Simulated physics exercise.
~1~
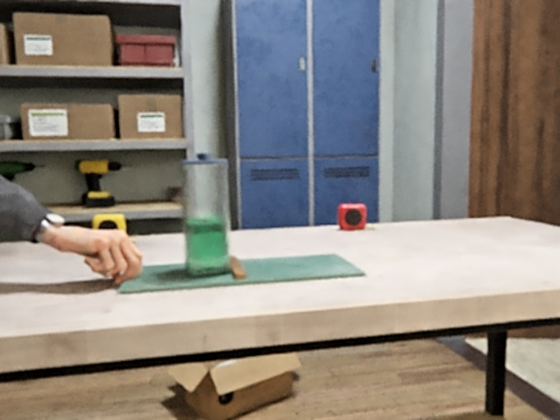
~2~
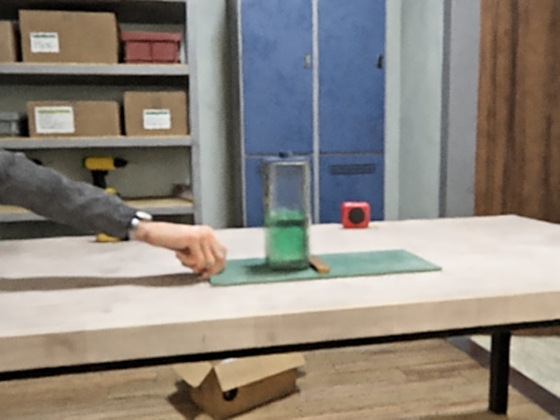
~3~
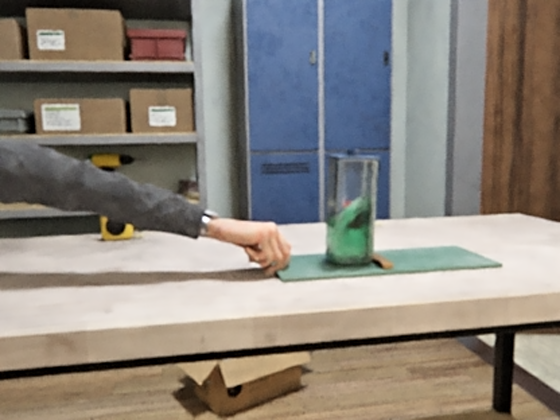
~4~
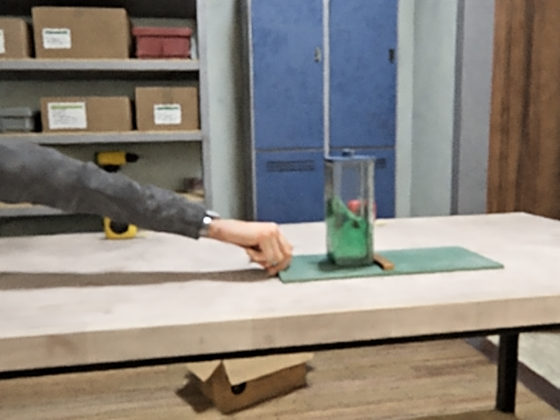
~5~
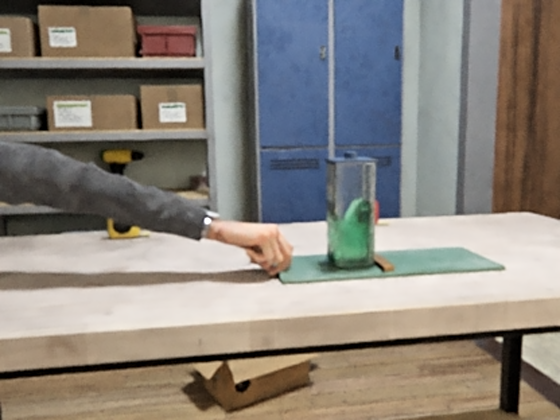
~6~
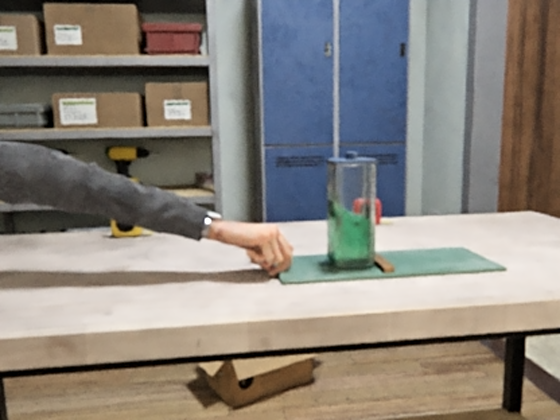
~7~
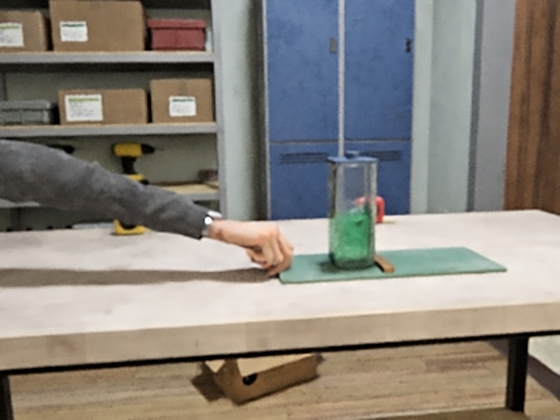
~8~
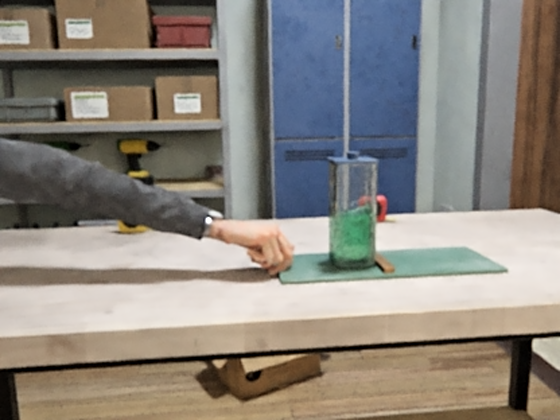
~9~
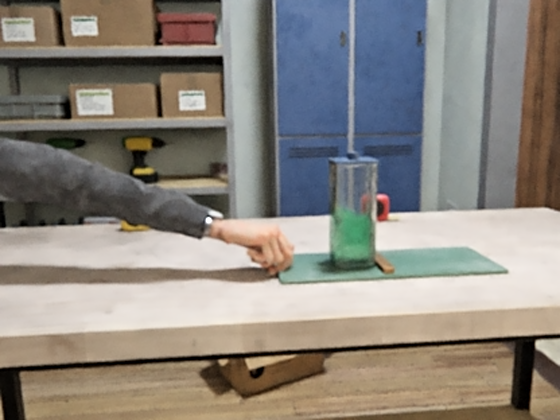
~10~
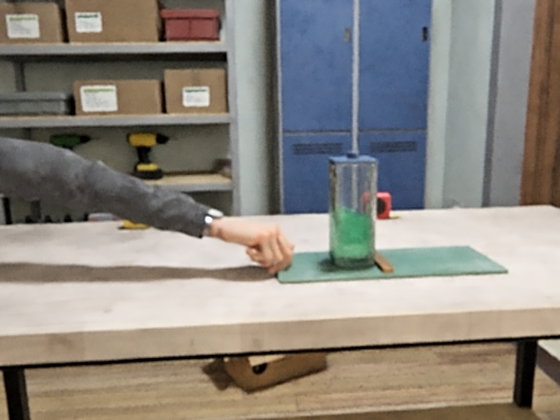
A hand slides a board right and stops, and the capped flask sloshes but stays standing.
